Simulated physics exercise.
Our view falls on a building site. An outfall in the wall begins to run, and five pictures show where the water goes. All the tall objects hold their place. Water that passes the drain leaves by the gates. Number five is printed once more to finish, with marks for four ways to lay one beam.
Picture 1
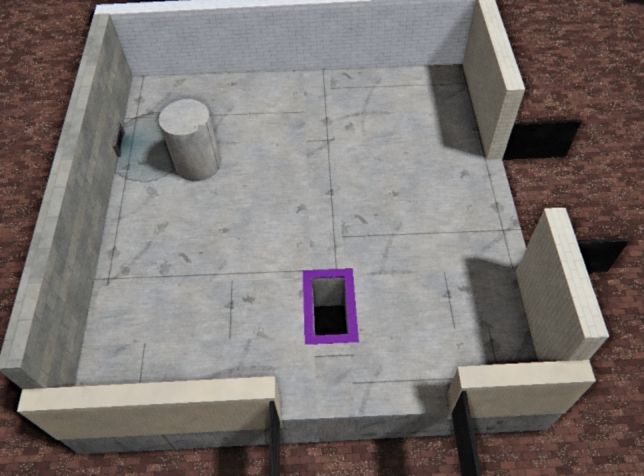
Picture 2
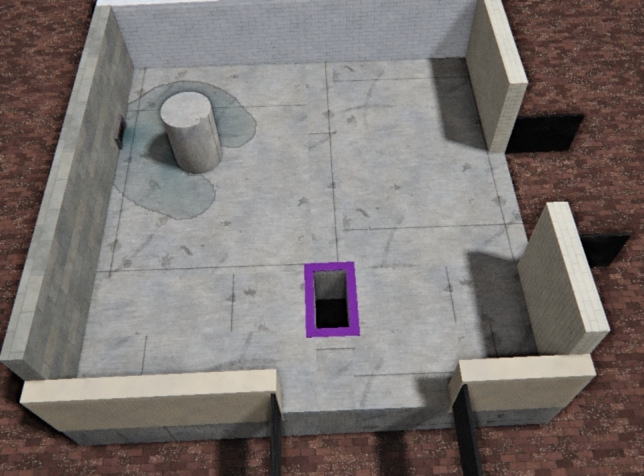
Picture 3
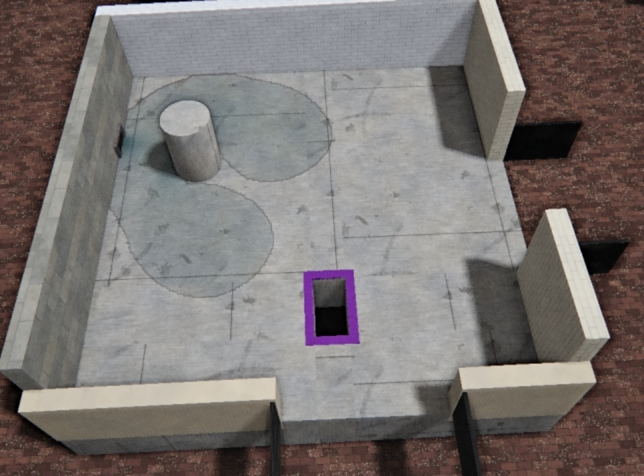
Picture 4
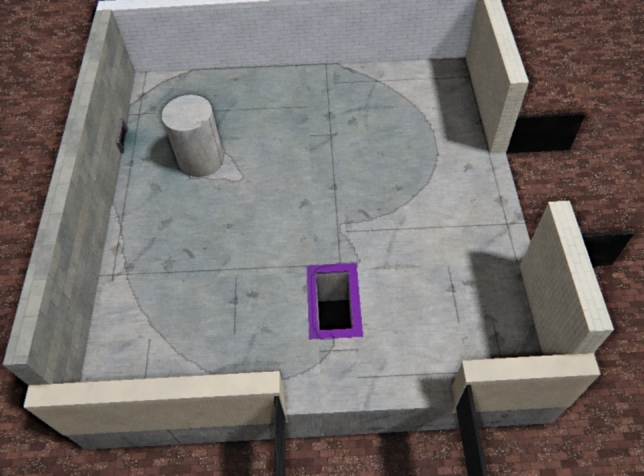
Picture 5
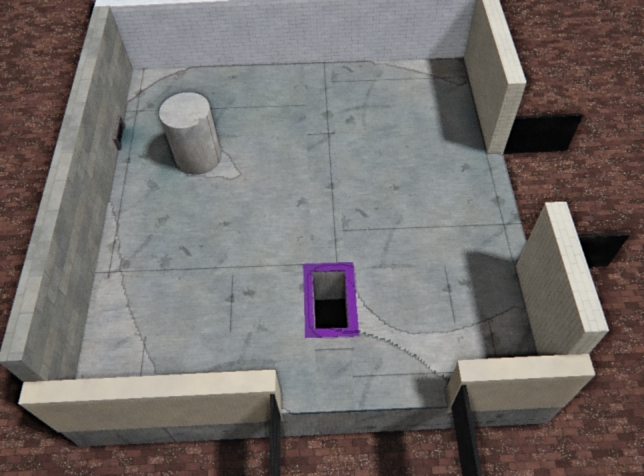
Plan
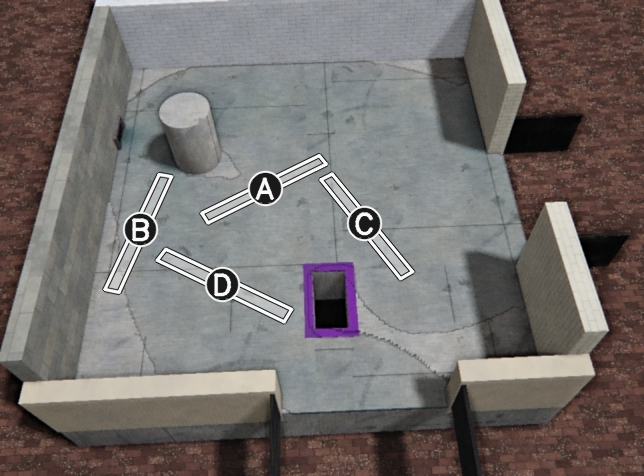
Building site with a walled concrete floor, water spreading from the left wall around a grey cylinder and reaching a purple-edged gully.
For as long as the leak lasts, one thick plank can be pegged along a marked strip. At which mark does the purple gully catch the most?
D works best here.
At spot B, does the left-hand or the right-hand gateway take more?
More leaves on the right.
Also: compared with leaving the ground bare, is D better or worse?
It is better.
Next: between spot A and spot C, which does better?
That is spot C.
In white, A from (204, 217) to (322, 159); B from (111, 290) to (165, 175); C from (326, 176) to (406, 275); D from (161, 254) to (287, 315).
If A is chosen, about 8 % of the stream goes into the purple gully, about 91 % out by the gates.
If B is chosen, about 11 % of the stream goes into the purple gully, about 89 % out by the gates.
If C is chosen, about 17 % of the stream goes into the purple gully, about 83 % out by the gates.
If D is chosen, about 26 % of the stream goes into the purple gully, about 74 % out by the gates.
